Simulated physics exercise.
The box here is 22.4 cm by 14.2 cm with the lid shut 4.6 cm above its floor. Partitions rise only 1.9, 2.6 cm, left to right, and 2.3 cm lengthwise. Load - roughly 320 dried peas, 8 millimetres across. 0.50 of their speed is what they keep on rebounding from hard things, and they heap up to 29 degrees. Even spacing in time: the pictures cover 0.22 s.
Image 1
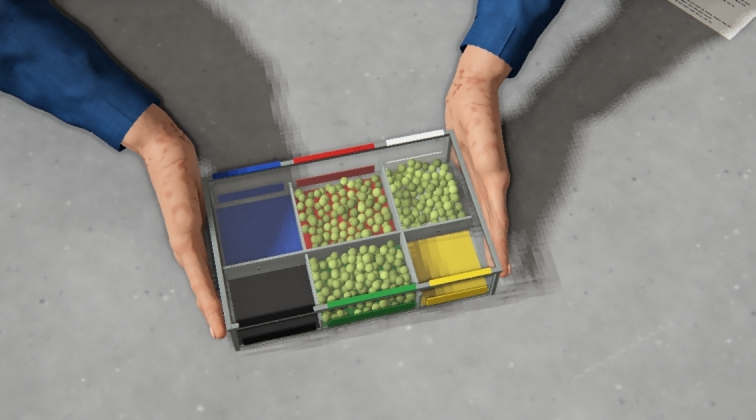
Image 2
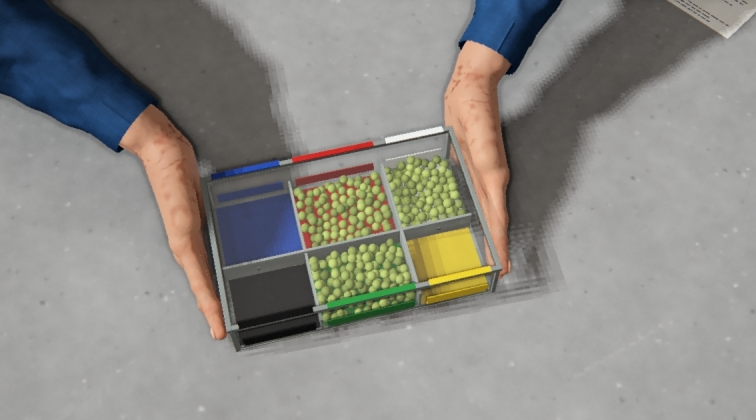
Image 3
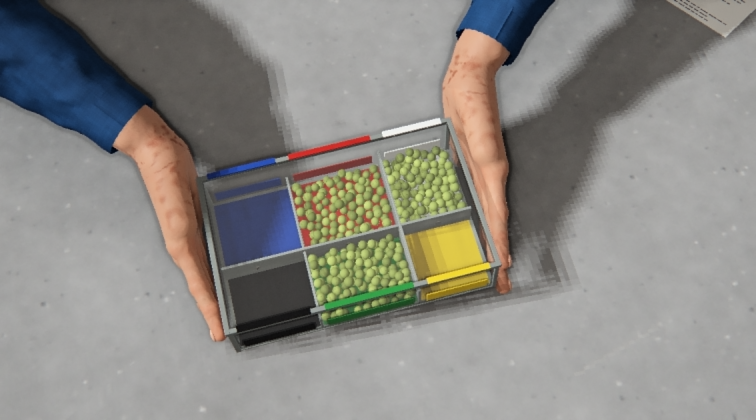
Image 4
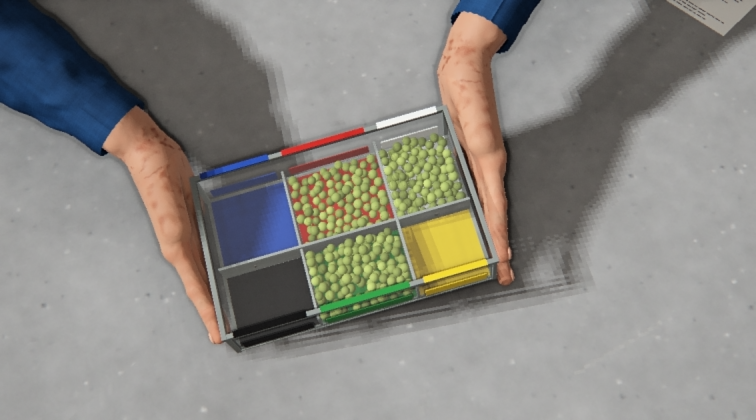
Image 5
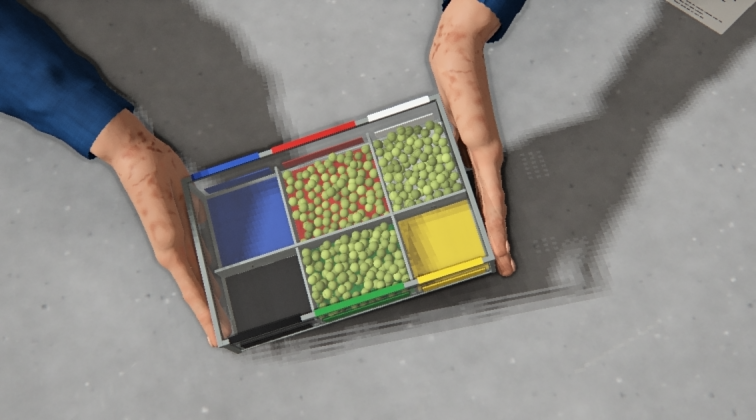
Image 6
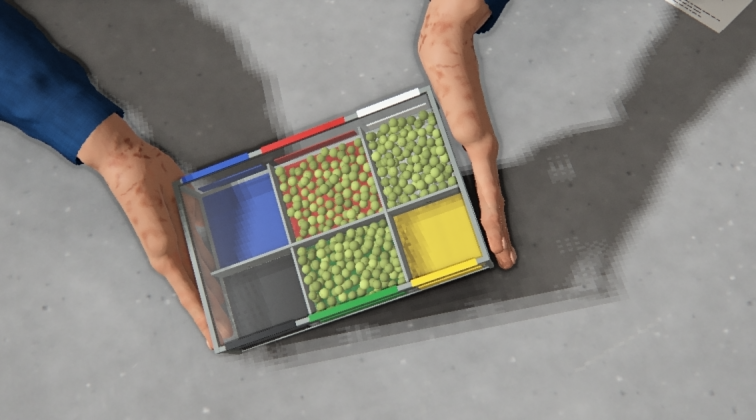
The clip opens on two hands in blue sleeves holding a clear, six-compartment box, with green peas filling the red, green and white sections while the blue, black and yellow ones sit empty. The hands gradually tilt the box, its left front corner lowest, and the peas stay in the same three compartments.
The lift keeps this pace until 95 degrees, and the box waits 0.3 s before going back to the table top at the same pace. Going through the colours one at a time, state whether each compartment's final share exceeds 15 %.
Result: Red: Stays behind the line; blue: Stays behind the line; green: Crosses the line; yellow: Stays behind the line; white: Stays behind the line; black: Crosses the line.
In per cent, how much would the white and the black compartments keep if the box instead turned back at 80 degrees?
In per cent, white 10 and black 55.
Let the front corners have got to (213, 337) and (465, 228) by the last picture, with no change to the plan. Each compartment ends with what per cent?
Each compartment ends with, in per cent, red 5, blue 45, green 5, yellow 0, white 0 and black 50.
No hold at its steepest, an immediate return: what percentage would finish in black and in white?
In that case black 65, white 5.
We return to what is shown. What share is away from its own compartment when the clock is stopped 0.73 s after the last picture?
Value: Close to 75 %.
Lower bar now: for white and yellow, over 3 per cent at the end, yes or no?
Note - white affirmative, yellow negative.
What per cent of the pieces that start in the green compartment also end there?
Something like 30 in a hundred.
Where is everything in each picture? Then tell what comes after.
Box tilt 0 degrees, front corners at (232, 326) and (497, 268); red 30 %, green 35 %, white 35 %, in the first picture.
Box tilt 1 degrees, front corners at (231, 327) and (496, 267), in the second picture.
Box tilt 5 degrees, front corners at (230, 330) and (496, 263), lowest corner left front, in the third picture.
Box tilt 11 degrees, front corners at (226, 335) and (493, 259), lowest corner left front, in the fourth picture.
Box tilt 17 degrees, front corners at (223, 342) and (489, 257), lowest corner left front, in the fifth picture.
Box tilt 24 degrees, front corners at (220, 348) and (483, 257), lowest corner left front; red 30 %, green 35 %, white 35 %, in the sixth picture.
Then, 0.73 s after the last picture, tilt 95 degrees; red 5 %, green 30 %, white 10 %, black 55 %.
Then, 1.22 s after the last picture, tilt 50 degrees; green 20 %, white 5 %, black 70 %.
Then, 1.77 s after the last picture, tilt 0 degrees; green 20 %, white 5 %, black 70 %.
In the end, red 0 %, blue 0 %, green 20 %, yellow 0 %, white 5 %, black 70 %.
